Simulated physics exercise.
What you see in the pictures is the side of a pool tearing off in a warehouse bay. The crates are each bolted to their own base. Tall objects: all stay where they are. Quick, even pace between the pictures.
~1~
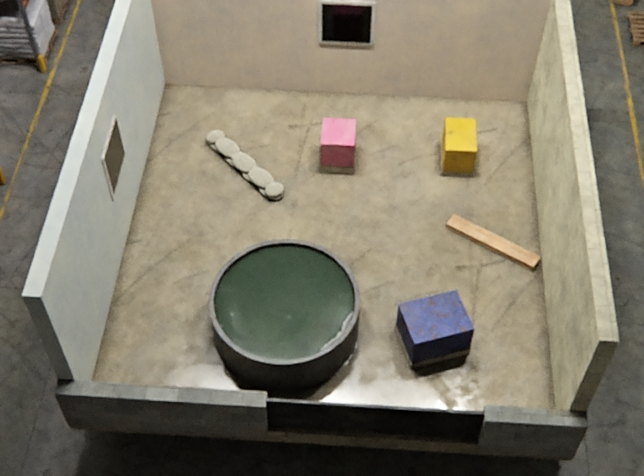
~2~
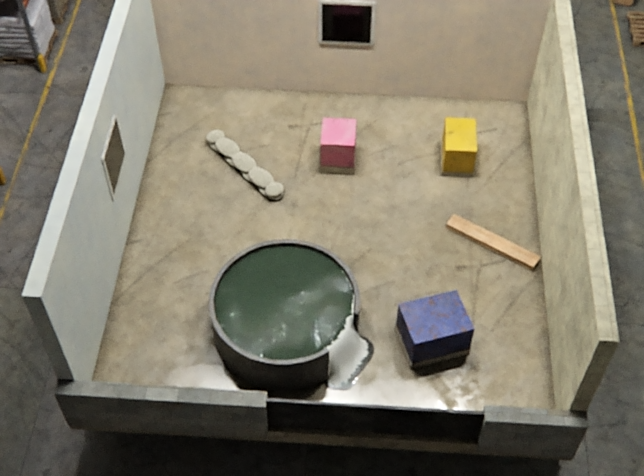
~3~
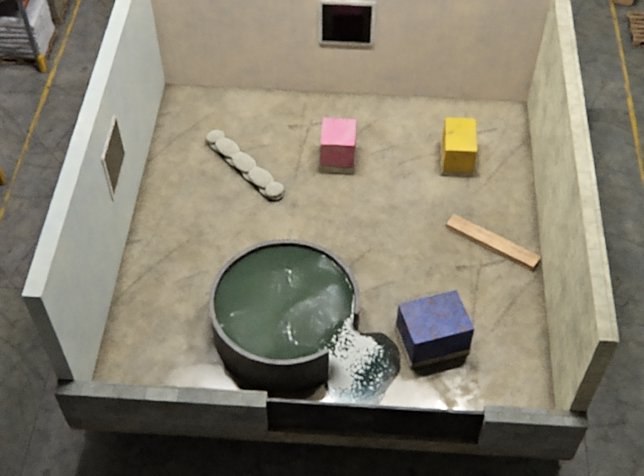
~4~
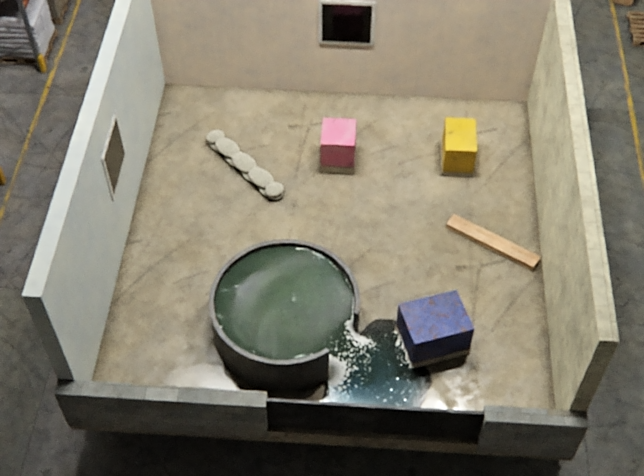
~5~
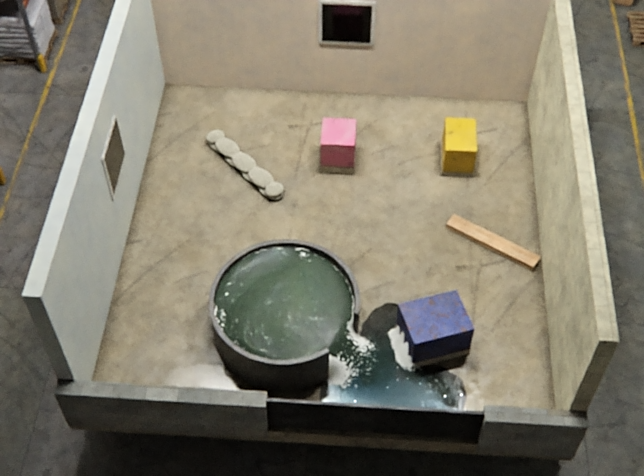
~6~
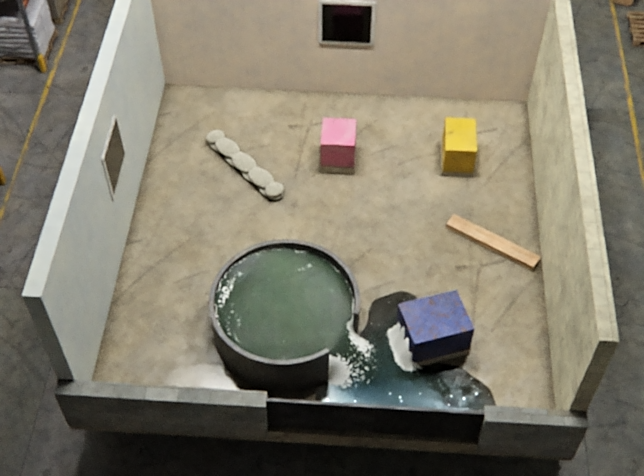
The video shows a round pool of dark green water in a walled bay with pink, yellow and blue blocks; its right side opens, and foaming water pours out, spreading across the floor and around the blue block.
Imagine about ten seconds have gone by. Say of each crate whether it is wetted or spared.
The blue crate is wetted, the pink crate is spared, the yellow crate is spared.
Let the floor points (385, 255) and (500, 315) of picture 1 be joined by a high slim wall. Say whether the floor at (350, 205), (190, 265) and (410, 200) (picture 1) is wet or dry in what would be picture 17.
As listed: Not flooded, clear, no water.
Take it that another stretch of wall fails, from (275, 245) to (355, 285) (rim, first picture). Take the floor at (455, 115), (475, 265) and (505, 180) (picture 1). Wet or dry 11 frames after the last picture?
In order: Swamped, swamped, swamped.
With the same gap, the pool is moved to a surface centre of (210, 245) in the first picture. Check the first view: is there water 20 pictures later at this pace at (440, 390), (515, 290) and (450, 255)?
First drenched; next drenched; last drenched.
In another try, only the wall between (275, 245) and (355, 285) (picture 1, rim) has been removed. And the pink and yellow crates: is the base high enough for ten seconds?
First, the pink crate is flooded; second, the yellow crate is flooded.
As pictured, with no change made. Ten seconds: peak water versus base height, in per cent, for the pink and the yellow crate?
70 and 80 %, roughly.
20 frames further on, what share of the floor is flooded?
Some 45 per cent.
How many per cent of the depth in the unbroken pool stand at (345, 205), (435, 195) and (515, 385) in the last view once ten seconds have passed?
First spot 4 %, second 4 %, third 14 %.
A moment on, water covers 15 % of the floor; the blue crate water round its plinth, the pink crate not reached, the yellow crate not reached.
Next, water covers 20 % of the floor; the blue crate water round its plinth, the pink crate not reached, the yellow crate not reached.
Then, water covers 45 % of the floor; the blue crate water round its plinth, the pink crate water round its plinth, the yellow crate water round its plinth.
Later, water covers 70 % of the floor; the blue crate water round its plinth, the pink crate water round its plinth, the yellow crate water round its plinth.
In the end, water covers 95 % of the floor; the blue crate was topped, the pink crate stayed above the water, the yellow crate stayed above the water.
